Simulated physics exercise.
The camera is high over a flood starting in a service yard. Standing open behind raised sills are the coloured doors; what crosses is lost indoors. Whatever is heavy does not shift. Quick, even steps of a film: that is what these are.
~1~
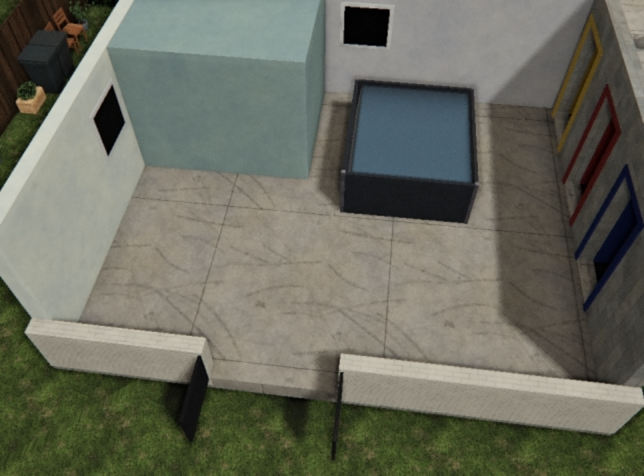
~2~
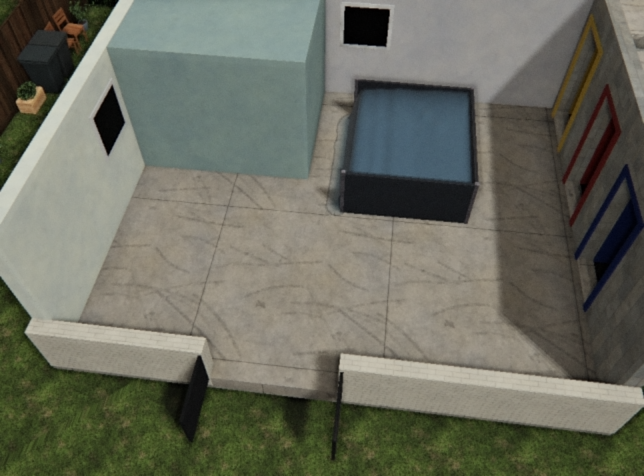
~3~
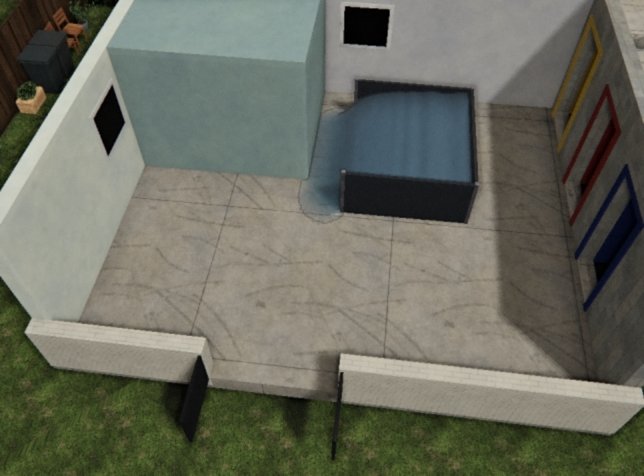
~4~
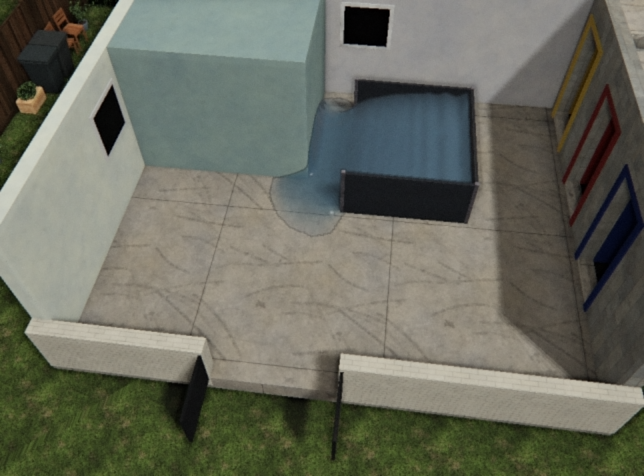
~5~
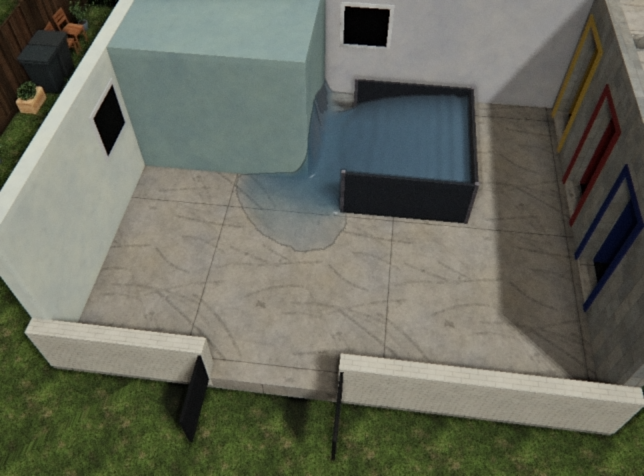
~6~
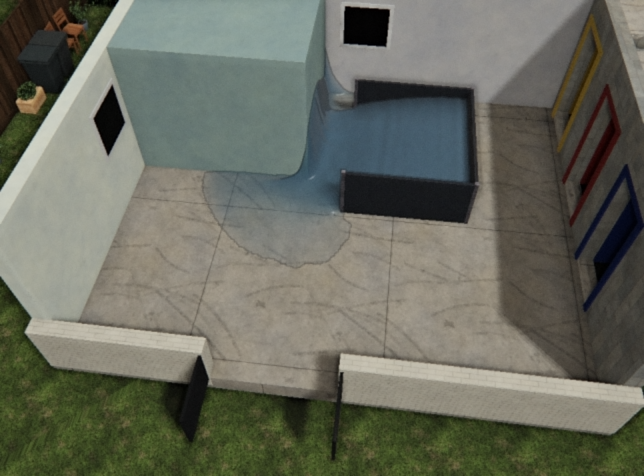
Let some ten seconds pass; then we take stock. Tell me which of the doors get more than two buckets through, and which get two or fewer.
Outcome: The red door never exceeds two buckets. The yellow door exceeds two buckets. The blue door never exceeds two buckets.
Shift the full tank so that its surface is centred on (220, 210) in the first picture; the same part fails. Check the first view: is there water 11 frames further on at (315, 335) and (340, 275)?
I'd say swamped for the first and still dry for the second.
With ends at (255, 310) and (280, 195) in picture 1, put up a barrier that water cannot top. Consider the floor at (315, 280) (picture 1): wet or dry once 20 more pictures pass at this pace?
Result at that point: Inundated.
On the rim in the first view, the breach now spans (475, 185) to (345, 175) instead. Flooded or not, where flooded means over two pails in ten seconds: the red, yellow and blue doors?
The red door falls short, the yellow door falls short, and the blue door exceeds it.
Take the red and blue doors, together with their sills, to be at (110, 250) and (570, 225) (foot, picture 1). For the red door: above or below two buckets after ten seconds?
Well, in that case the red door tops the limit.
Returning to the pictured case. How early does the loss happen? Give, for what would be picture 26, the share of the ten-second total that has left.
Near 25 in a hundred.
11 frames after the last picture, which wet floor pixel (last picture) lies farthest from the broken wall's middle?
My pick would be pixel (69, 346).
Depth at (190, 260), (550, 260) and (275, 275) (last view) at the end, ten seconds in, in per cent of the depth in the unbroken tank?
My figures are about 10, 2 and 10 percent.
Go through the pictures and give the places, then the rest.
In the first picture, still water in the water tank at (412, 131).
In the second picture, water pours out at (351, 151) and has run to a hidden place.
In the third picture, the front is at (333, 111), out from the gap at (351, 152).
In the fourth picture, water pours out at (351, 153) and has run to (324, 101).
In the fifth picture, the front is at (262, 228), out from the gap at (351, 153).
In the sixth picture, the front is at (207, 187), out from the gap at (351, 154).
A moment on, water covers 35 % of the floor; the red door not reached, the yellow door not reached, the blue door not reached.
Next, water covers 55 % of the floor; the red door not reached, the yellow door wet at the sill, nothing in, the blue door not reached.
Then, water covers 65 % of the floor; the red door wet at the sill, nothing in, the yellow door over two buckets in, the blue door not reached.
Later, water covers 90 % of the floor; the red door wet at the sill, nothing in, the yellow door far over two buckets in, the blue door wet at the sill, nothing in.
In the end, water covers 100 % of the floor; the red door wet at the sill, nothing in, the yellow door far over two buckets in, the blue door wet at the sill, nothing in.
